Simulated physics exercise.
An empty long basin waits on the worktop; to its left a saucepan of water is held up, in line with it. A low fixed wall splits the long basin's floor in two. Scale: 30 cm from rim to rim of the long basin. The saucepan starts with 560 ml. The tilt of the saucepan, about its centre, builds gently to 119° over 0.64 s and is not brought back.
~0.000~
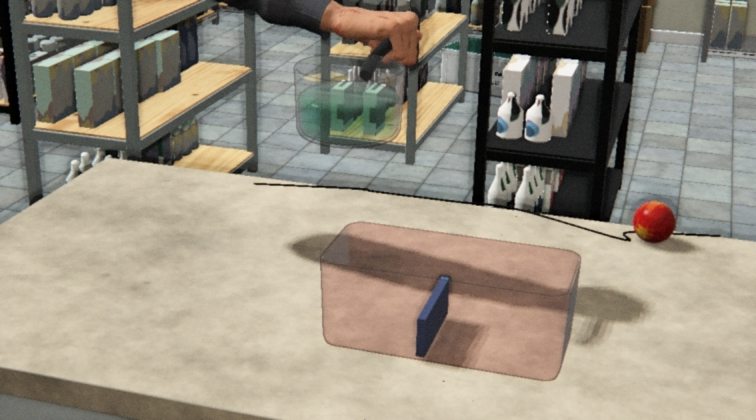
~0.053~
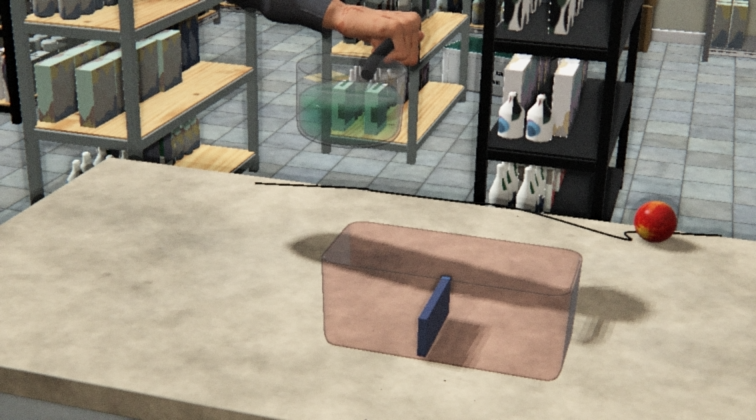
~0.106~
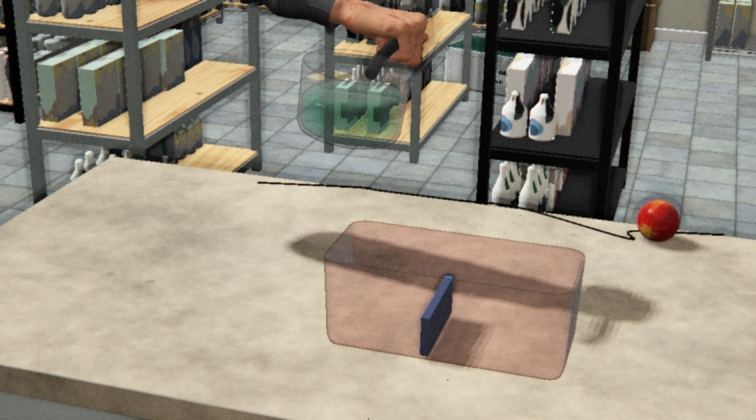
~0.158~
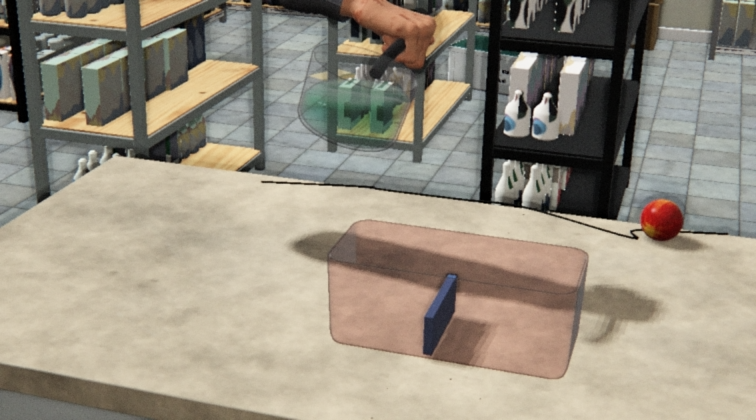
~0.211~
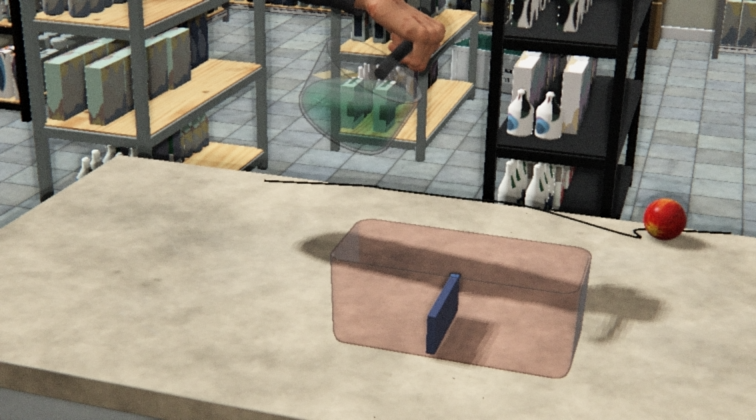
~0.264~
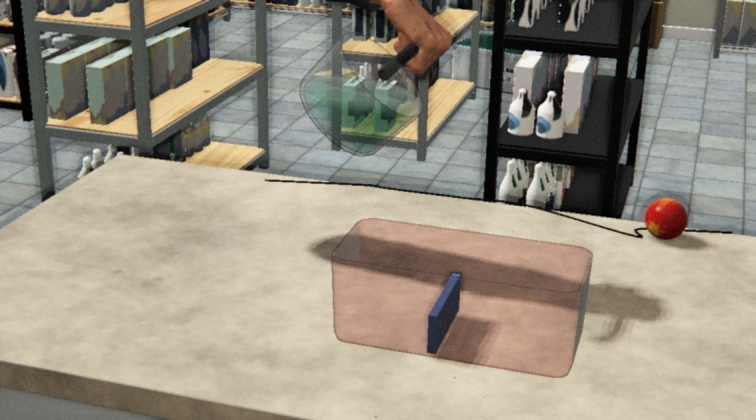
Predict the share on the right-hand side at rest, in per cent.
Roughly 46 per cent is past the wall.
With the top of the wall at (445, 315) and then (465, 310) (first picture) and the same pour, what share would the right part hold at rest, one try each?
First 30, then 5 per cent.
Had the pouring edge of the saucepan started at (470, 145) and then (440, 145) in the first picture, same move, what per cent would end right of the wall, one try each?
In turn about 95 and 80 per cent.
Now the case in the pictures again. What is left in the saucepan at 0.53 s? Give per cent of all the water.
Some 24 per cent.
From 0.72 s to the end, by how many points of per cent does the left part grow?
About 10 per cent.
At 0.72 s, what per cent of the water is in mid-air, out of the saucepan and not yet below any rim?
Some 10 per cent.
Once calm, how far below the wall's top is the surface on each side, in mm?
Left about 34 mm, right about 42 mm.
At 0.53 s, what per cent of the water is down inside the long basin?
About 20 per cent.
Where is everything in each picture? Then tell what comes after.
Tilt 0°; pouring edge (402, 74); surface from (303, 89) to (400, 100); the long basin's rim runs from (335, 241) to (575, 276); the wall's top is at (434, 299), in the first picture.
Tilt 2°; pouring edge (404, 76); surface from (304, 89) to (401, 99), in the second picture.
Tilt 8°; pouring edge (409, 81); surface from (307, 88) to (405, 99), in the third picture.
Tilt 17°; pouring edge (415, 90); surface from (309, 87) to (409, 100), in the fourth picture.
Tilt 29°; pouring edge (419, 102); surface from (308, 84) to (415, 102), in the fifth picture.
Tilt 43°; pouring edge (418, 116); surface from (309, 78) to (414, 103); 1 per cent is over the edge, in the sixth picture.
After 0.53 s the tilt is 110° and 24 per cent is still to pour, 3 is left of the wall and 17 right of it.
After 0.72 s the tilt is 119° and 3 per cent is still to pour, 42 is left of the wall and 46 right of it.
After 0.92 s the tilt is 119° and 0 per cent is still to pour, 52 is left of the wall and 44 right of it.
After 1.14 s the tilt is 119° and 0 per cent is still to pour, 52 is left of the wall and 45 right of it.
In the end 52 per cent lies left of the wall, 46 right of it and 3 outside.
